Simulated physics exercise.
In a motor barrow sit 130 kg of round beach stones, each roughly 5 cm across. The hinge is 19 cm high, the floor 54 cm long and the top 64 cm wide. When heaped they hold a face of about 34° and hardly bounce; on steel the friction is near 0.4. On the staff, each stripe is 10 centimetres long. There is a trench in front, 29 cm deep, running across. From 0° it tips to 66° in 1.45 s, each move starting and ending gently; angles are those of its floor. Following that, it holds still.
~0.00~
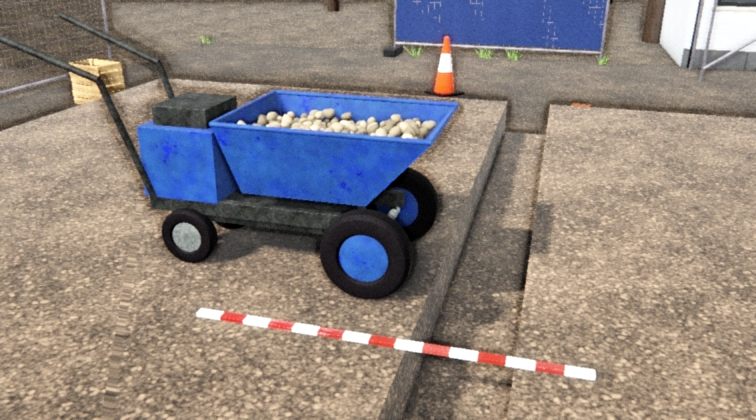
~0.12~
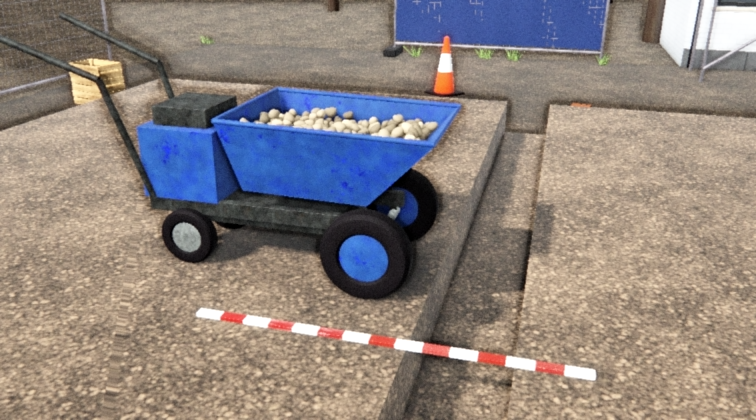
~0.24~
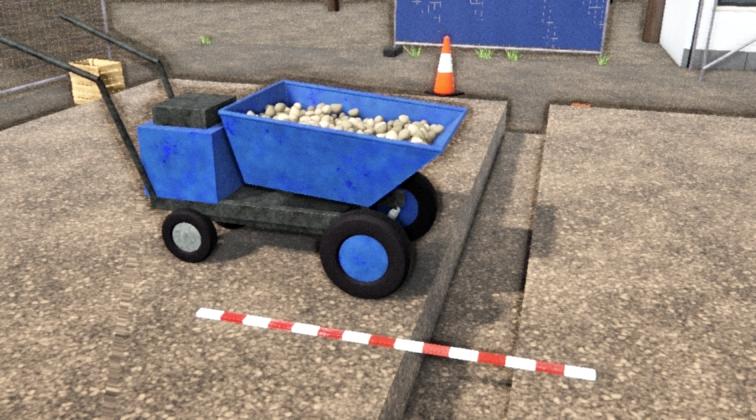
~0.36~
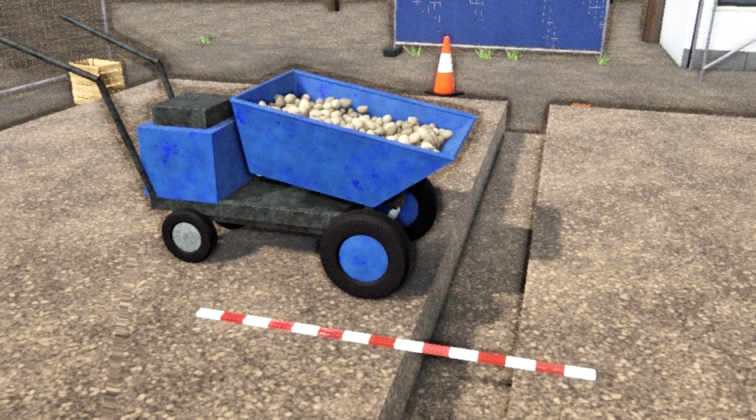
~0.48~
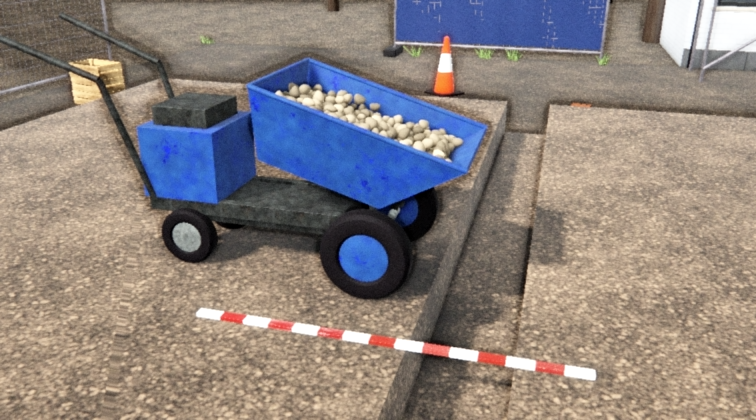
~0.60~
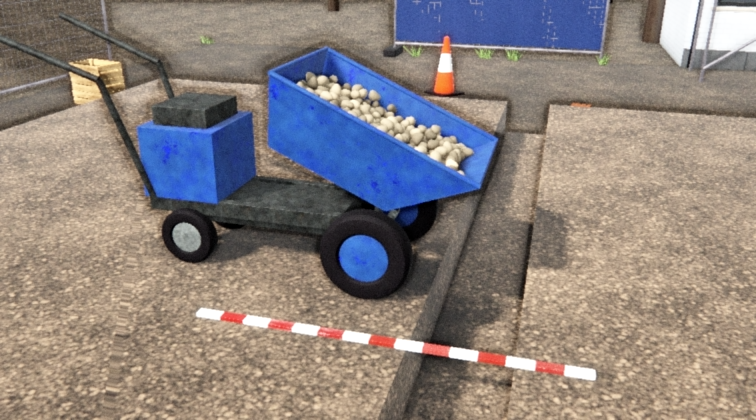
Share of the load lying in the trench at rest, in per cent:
30 per cent.
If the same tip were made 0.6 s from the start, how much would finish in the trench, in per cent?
With that timing, about 20 per cent.
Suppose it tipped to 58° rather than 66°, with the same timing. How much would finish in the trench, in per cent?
Roughly 35 percent.
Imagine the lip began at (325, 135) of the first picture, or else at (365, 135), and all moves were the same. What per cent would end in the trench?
100 %, then 95 %.
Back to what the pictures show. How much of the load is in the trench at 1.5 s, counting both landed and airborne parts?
By that point it's something like 5 in a hundred.
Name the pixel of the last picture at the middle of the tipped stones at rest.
Centre estimate: Around (571, 287).
After 1.1 s the floor is at 56°; 100 % in the skip; the foremost stones are at (513, 233).
After 1.5 s the floor is at 66°; 52 % in the skip, 4 % in the trench, 44 % past the trench; the foremost stones are at (649, 304).
After 1.9 s the floor is at 66°; 18 % in the skip, 12 % in the trench, 70 % past the trench; the foremost stones are at (754, 313).
After 3.8 s the floor is at 66°; 0 % in the skip, 30 % in the trench, 70 % past the trench; the foremost stones are past the picture's edge.
